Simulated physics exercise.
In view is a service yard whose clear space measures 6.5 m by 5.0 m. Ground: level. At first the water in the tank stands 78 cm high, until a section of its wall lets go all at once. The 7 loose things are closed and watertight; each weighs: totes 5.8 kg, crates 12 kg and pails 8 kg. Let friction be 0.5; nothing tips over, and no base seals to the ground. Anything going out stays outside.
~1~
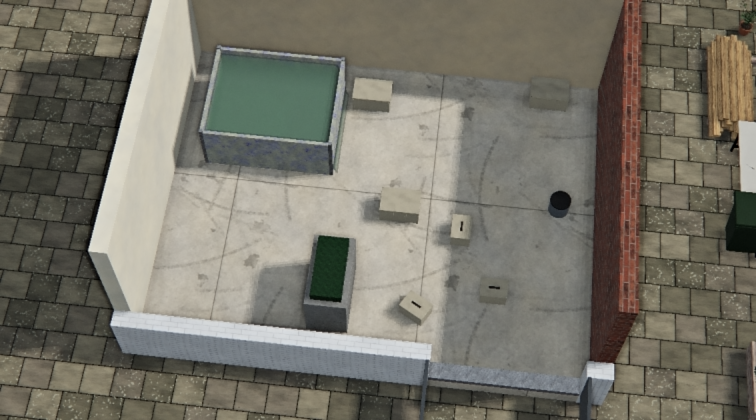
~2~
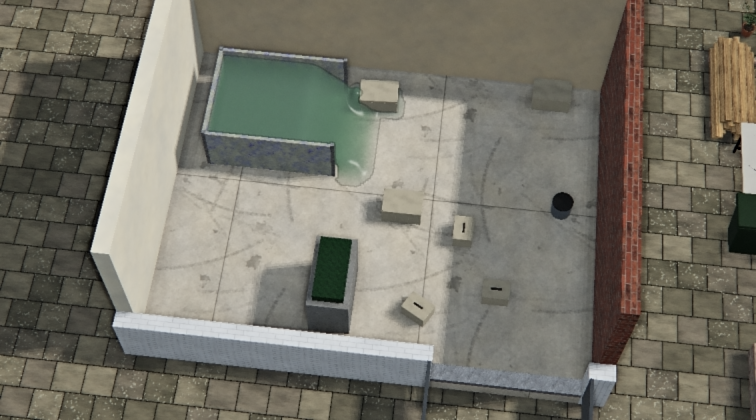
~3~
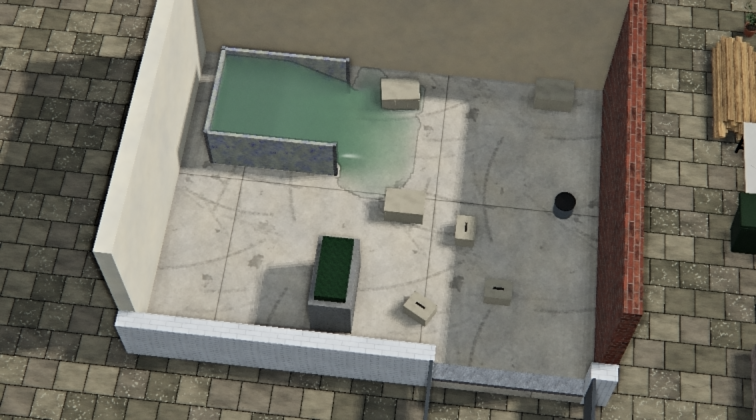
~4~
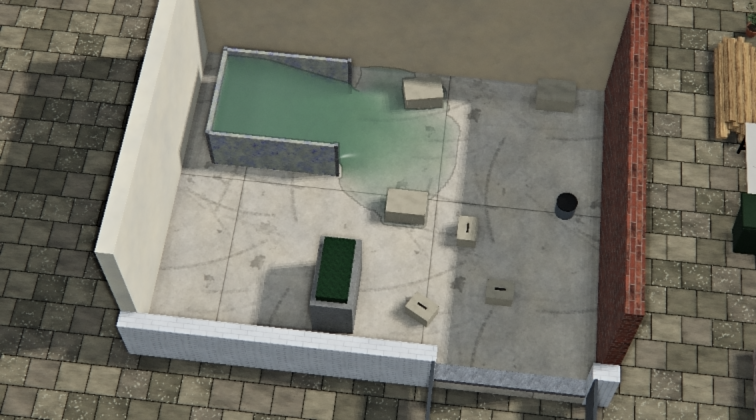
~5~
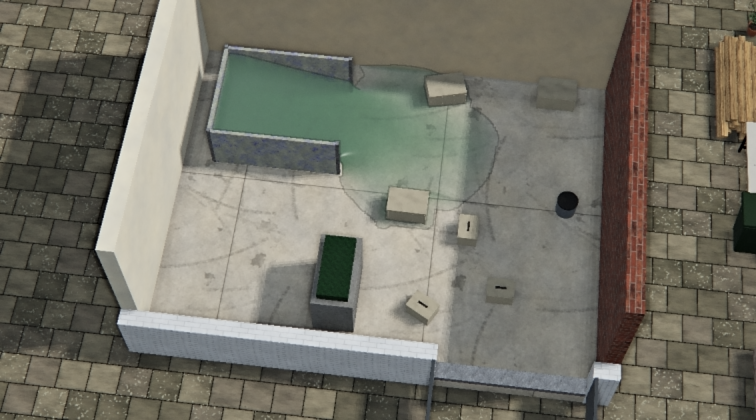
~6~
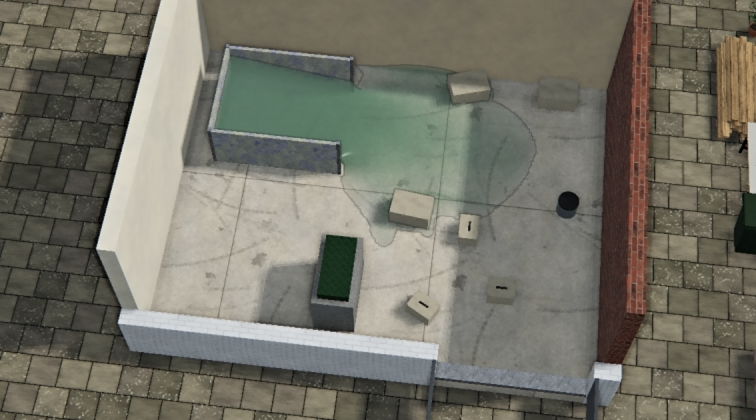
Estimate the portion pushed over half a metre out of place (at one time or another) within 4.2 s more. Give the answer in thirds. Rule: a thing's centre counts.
Two thirds or more.
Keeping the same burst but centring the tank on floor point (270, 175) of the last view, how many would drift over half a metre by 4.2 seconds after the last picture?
In that case the number is 6.
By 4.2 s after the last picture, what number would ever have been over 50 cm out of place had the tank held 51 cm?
Under that setup the answer is 6.
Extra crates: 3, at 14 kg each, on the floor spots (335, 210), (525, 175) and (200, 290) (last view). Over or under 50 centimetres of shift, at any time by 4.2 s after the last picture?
Well, in turn they are below that, above that and below that.
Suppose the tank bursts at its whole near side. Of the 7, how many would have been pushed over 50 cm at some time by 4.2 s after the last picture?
Then the count would be 4.
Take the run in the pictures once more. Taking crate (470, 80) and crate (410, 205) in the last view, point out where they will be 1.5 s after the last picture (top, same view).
Around (554, 79) and (472, 306).
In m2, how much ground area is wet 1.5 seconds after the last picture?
Wet area: Approx. 21 m2.
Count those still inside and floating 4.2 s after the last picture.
At that instant the tally stands at 3.
Then, 0.4 s after the last picture 1 of 7 are over 50 cm from their spots; 0 afloat.
Then, 1.5 s after the last picture 4 of 7 are over 50 cm from their spots; 3 afloat.
Then, 2.8 s after the last picture 6 of 7 are over 50 cm from their spots; 3 afloat.
Then, 4.2 s after the last picture 7 of 7 are over 50 cm from their spots, and 7 have been at some point; 3 afloat.
